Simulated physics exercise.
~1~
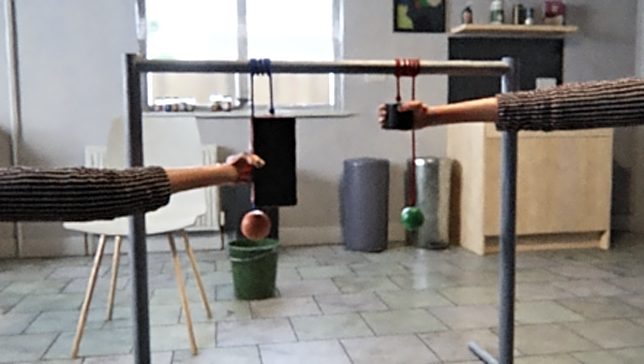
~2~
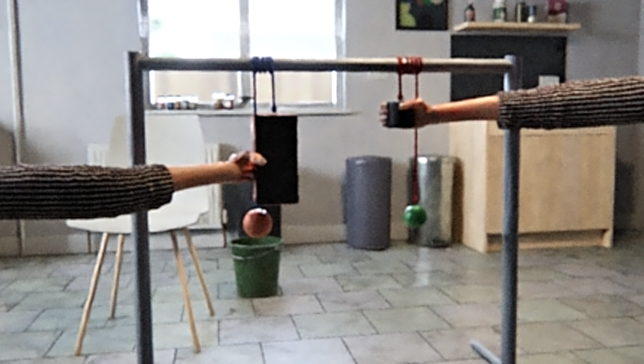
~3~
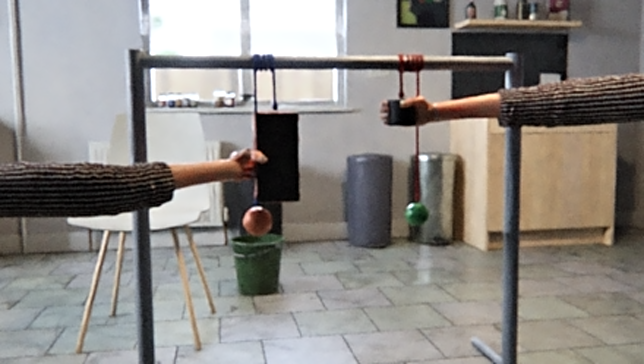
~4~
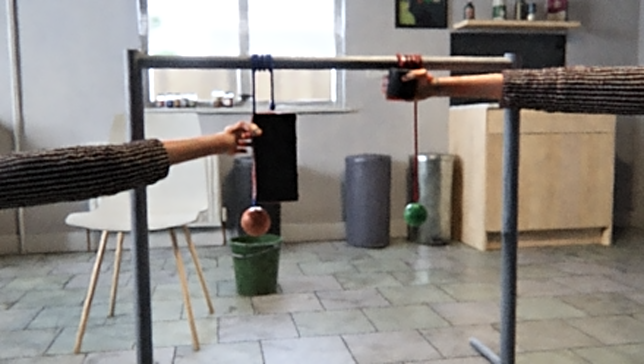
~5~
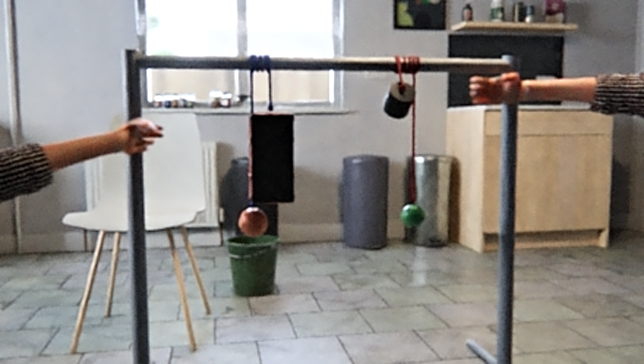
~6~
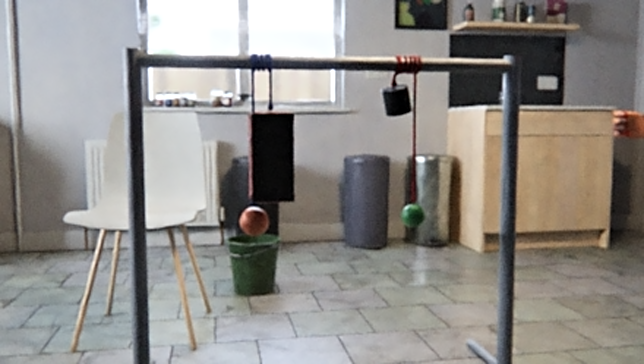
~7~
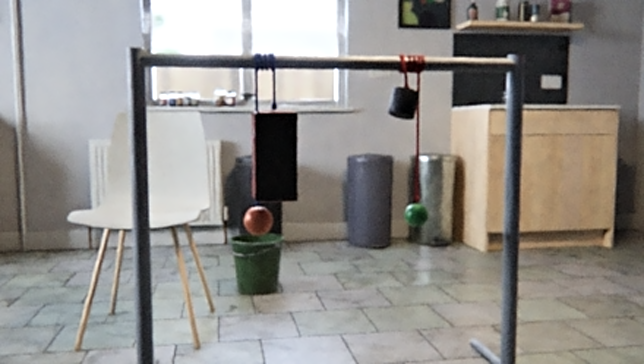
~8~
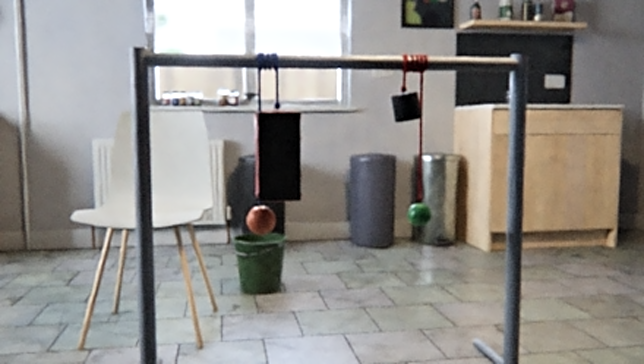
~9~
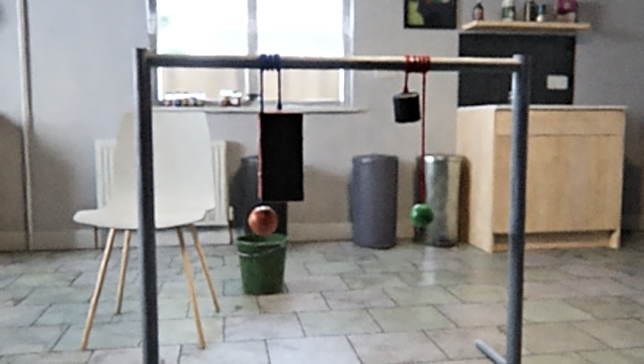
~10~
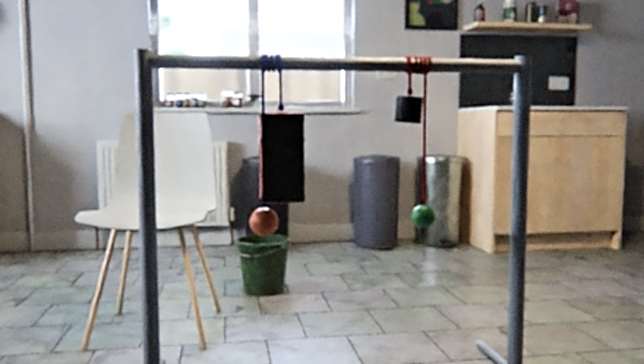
A small dark cylinder hangs by a red cord from the right side of a rail, held by a hand, while another hand grips near a larger dark block on the left. An orange-red ball and a green ball hang lower down. The right hand raises the cylinder slightly, then both hands let go and draw away to the sides. The cylinder drops a little, tilts and sways slightly before straightening on its cord, while the block keeps its height. Finally, both hang in the air, with the balls still below the rail.
